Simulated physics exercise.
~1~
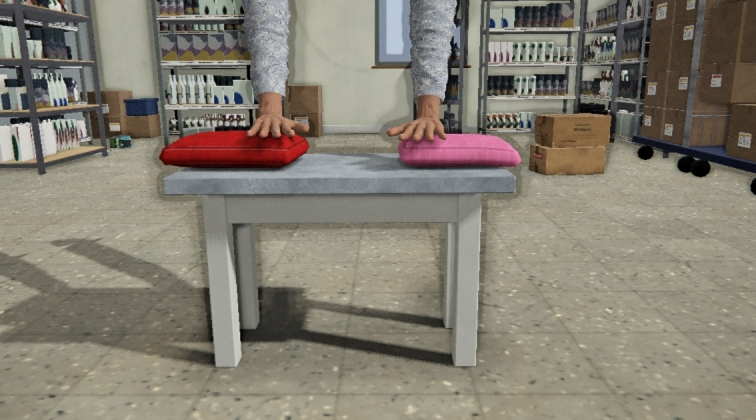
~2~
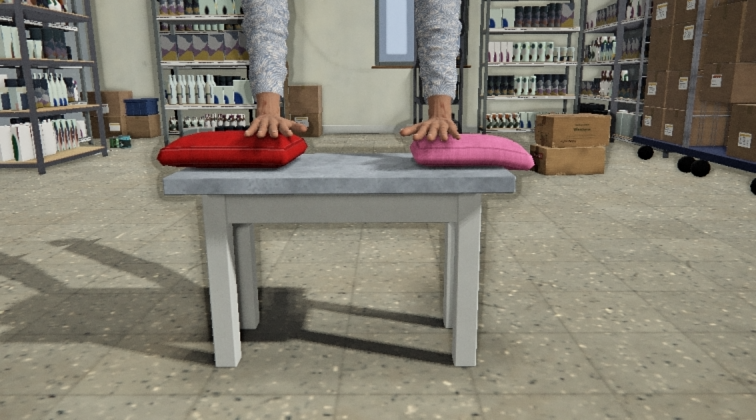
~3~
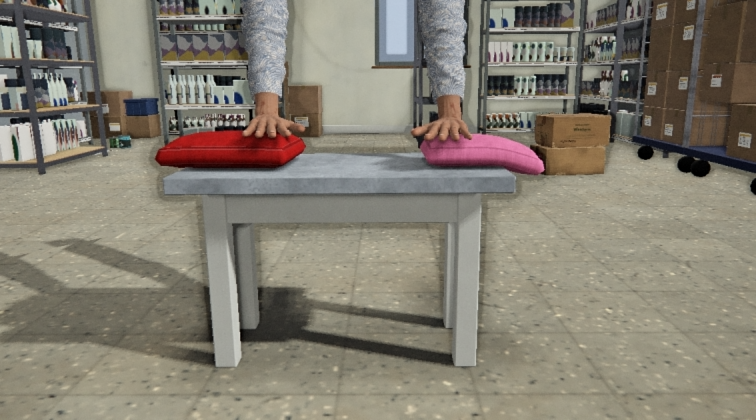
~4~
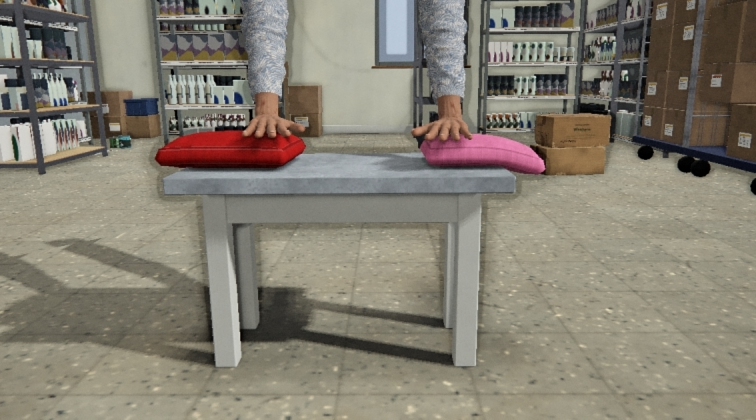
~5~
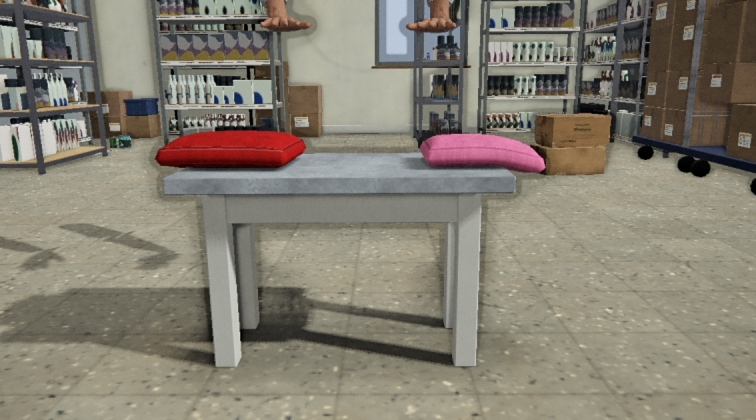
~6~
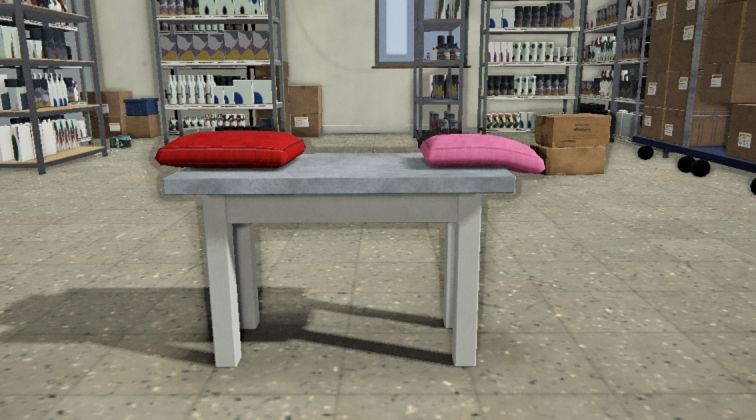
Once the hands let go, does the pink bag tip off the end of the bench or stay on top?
The pink bag stays on top of the bench, lying still with part of it sticking out past the right end.
